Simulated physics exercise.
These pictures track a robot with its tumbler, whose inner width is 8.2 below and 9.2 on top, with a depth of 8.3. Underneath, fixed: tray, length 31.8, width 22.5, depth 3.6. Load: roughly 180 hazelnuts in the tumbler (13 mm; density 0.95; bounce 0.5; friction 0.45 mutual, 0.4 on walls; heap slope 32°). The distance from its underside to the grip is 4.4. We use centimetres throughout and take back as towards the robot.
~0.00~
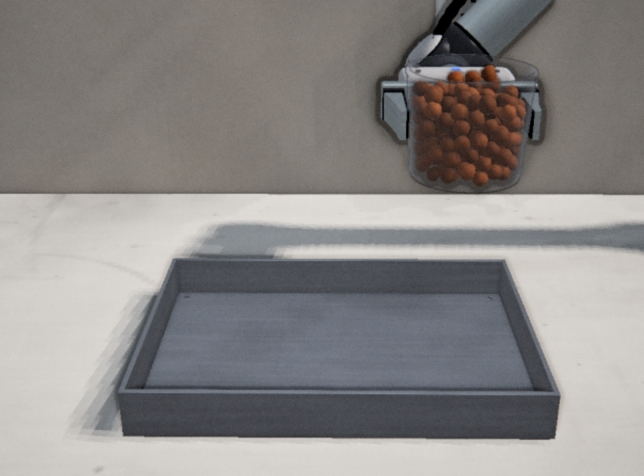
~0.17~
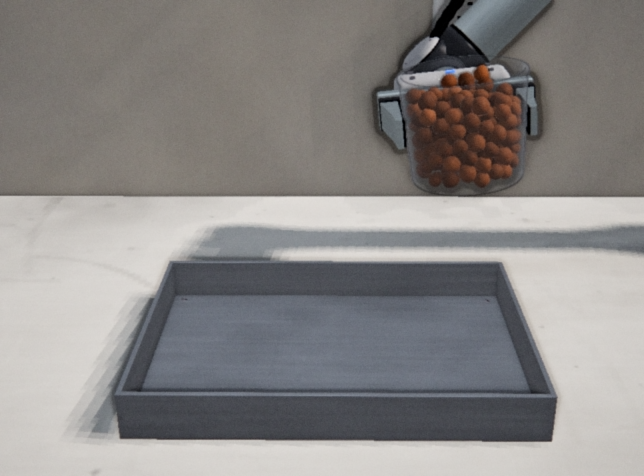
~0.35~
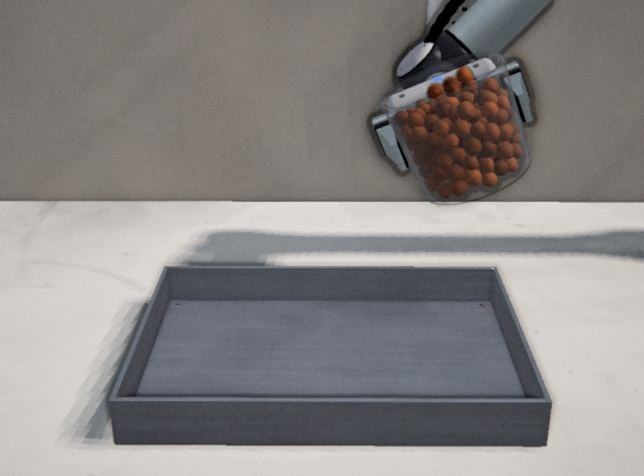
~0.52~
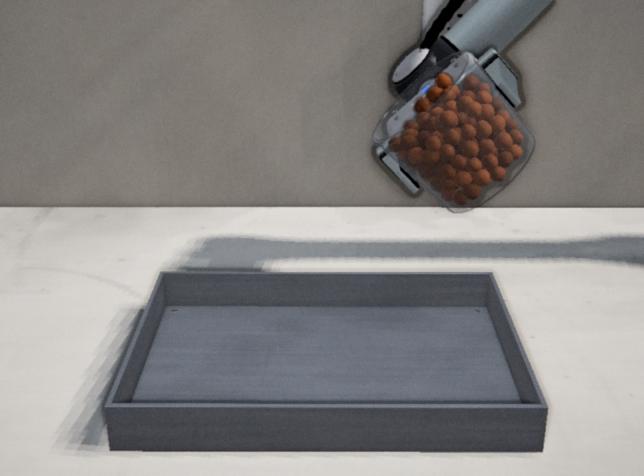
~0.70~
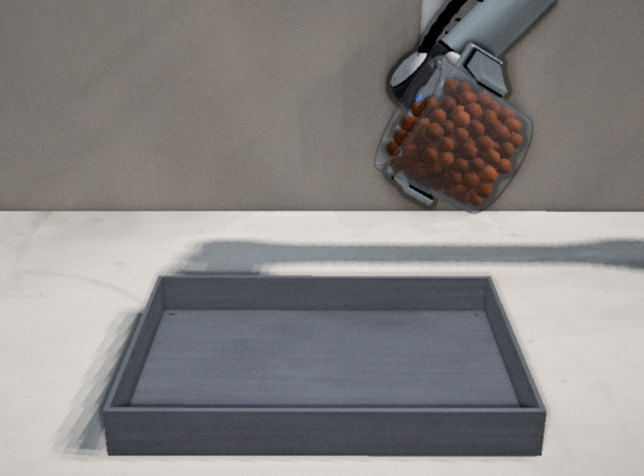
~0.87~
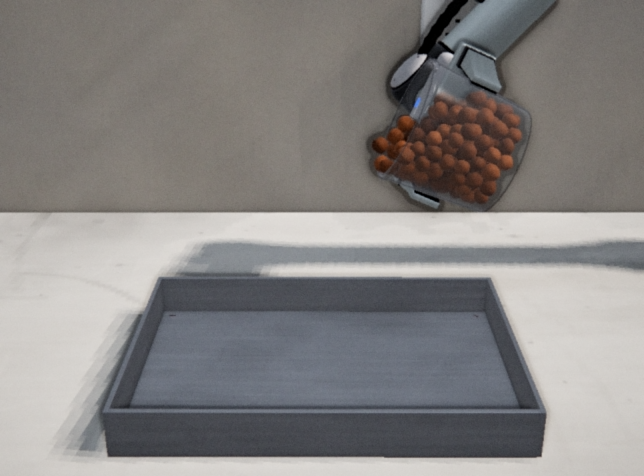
A robot arm holding a clear tumbler full of reddish-brown hazelnuts above an empty gray tray tilted it steadily over to the left, and the nuts shifted toward the rim, bunching at the opening.
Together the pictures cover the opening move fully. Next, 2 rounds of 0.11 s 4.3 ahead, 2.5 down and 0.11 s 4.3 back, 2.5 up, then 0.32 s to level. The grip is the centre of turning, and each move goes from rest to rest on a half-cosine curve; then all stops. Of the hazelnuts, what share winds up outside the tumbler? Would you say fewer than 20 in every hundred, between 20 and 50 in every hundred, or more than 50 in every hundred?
Between 20 and 50 in every hundred.
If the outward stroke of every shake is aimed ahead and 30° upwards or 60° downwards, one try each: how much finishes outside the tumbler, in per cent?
85 and 15 %.
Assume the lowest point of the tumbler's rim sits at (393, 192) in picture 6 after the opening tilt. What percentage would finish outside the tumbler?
Roughly 80 percent, give or take.
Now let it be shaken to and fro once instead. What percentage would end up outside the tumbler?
About 20 per cent, then.
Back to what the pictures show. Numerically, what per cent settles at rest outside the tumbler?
Estimate: Near 35 %.
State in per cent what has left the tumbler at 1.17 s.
I'd put it at some 15 per cent at that point.
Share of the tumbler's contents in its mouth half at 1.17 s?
I'd say close to 40 per cent.
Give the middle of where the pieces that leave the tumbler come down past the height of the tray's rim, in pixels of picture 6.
About at (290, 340).
After 1.17 s, tilted 66° forward, highest piece 22 above the table; 150 in the tumbler, 13 in the tray, 16 in flight or on a rim.
After 1.48 s, tilted 30° forward, highest piece 23 above the table; 119 in the tumbler, 52 in the tray, 1 on the table or floor, 7 in flight or on a rim.
After 1.83 s, level, highest piece 24 above the table; 118 in the tumbler, 59 in the tray, 2 on the table or floor.
After 2.88 s, level, highest piece 24 above the table; 118 in the tumbler, 59 in the tray, 2 on the table or floor.
In the end, 118 in the tumbler, 59 in the tray, 2 on the table or floor. That is 34 % outside the tumbler.
